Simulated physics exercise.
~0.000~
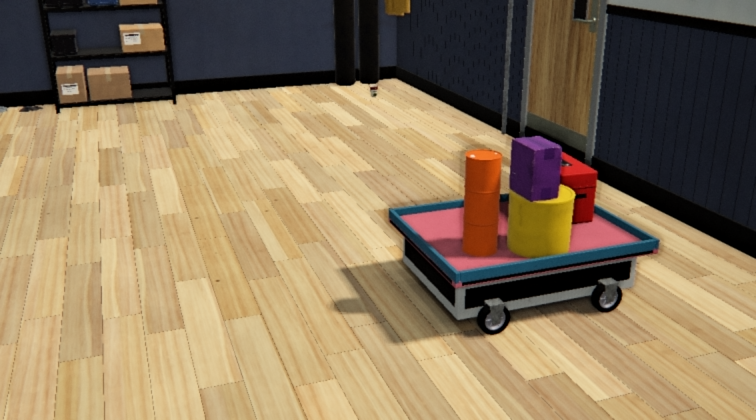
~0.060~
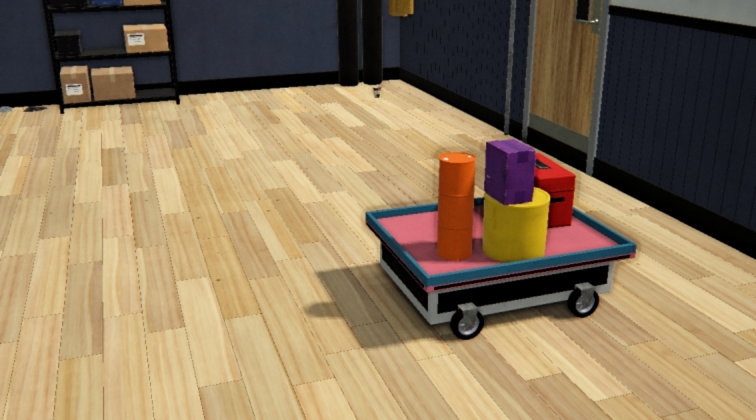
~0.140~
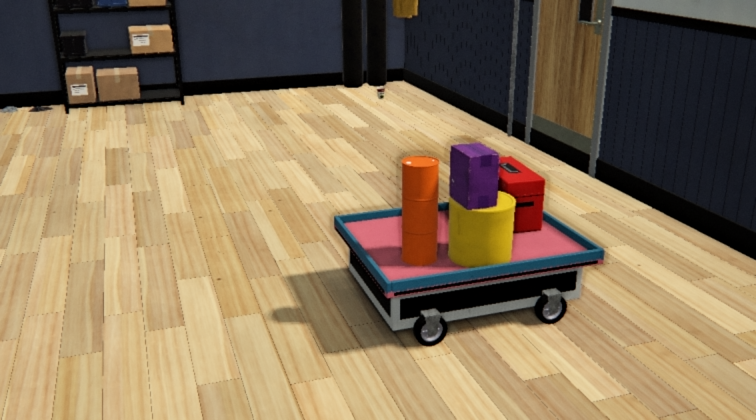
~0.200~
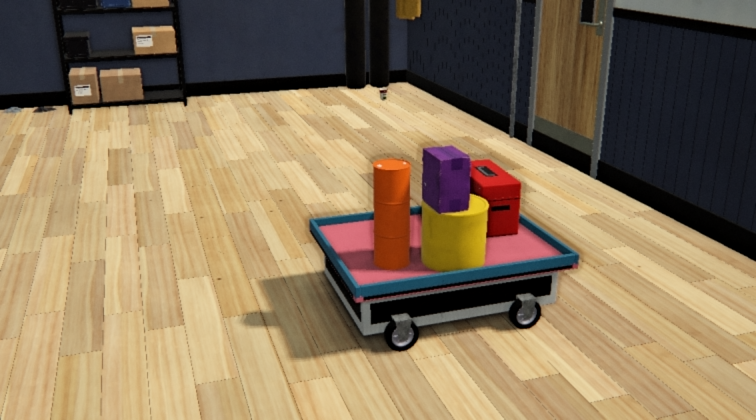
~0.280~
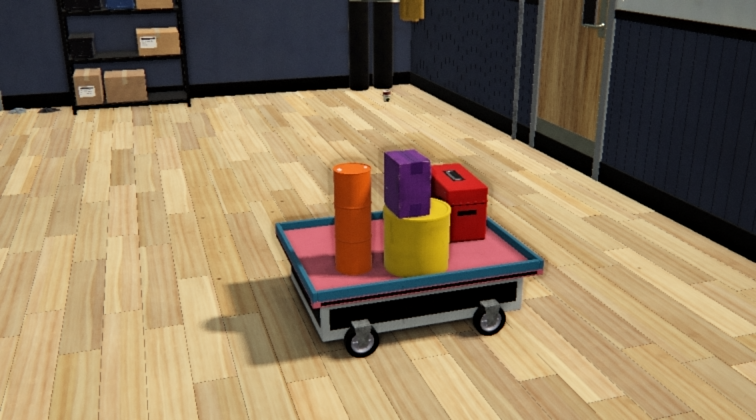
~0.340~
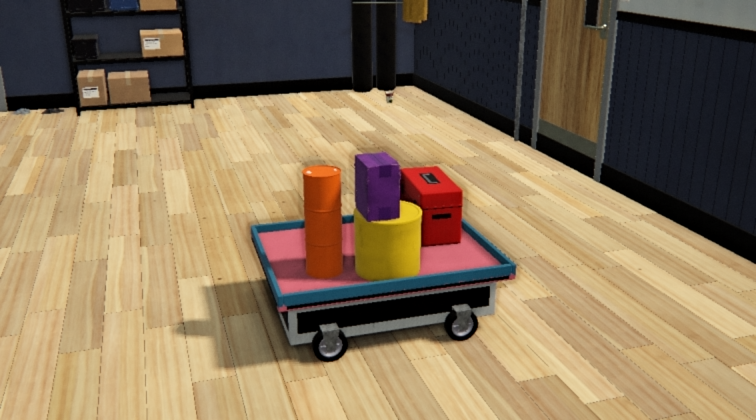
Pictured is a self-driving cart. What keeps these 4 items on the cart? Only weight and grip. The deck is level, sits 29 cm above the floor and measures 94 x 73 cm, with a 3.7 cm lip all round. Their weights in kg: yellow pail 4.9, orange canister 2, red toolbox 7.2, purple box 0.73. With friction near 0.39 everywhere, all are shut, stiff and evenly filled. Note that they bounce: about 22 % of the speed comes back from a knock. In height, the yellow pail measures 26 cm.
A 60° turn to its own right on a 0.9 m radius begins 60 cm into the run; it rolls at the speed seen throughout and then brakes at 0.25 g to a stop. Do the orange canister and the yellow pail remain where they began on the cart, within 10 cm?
The orange canister does not; the yellow pail does.
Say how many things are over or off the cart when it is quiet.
The tally is 2.
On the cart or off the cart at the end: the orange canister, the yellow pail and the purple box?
When everything stops, the orange canister is out of bounds, the yellow pail is still in bounds, and the purple box is out of bounds.
After 0.54 s, cart 108 cm along, turned 21°; orange canister leaning 15° near (211, 222); yellow pail slid 4 cm near (275, 240); purple box slid 10 cm.
After 0.84 s, cart 168 cm along, turned 57°; orange canister and purple box now off the cart; yellow pail slid 4 cm near (153, 206).
After 1.14 s, cart 222 cm along, turned 60°; yellow pail slid 3 cm near (96, 181).
After 1.44 s, cart 255 cm along, turned 60°; yellow pail slid 3 cm near (66, 168).
By the end (2.2 s), off the cart, orange canister and purple box; the other 2 in place, give or take 10 cm. Seen from the same camera at the end, yellow pail near (56, 164).
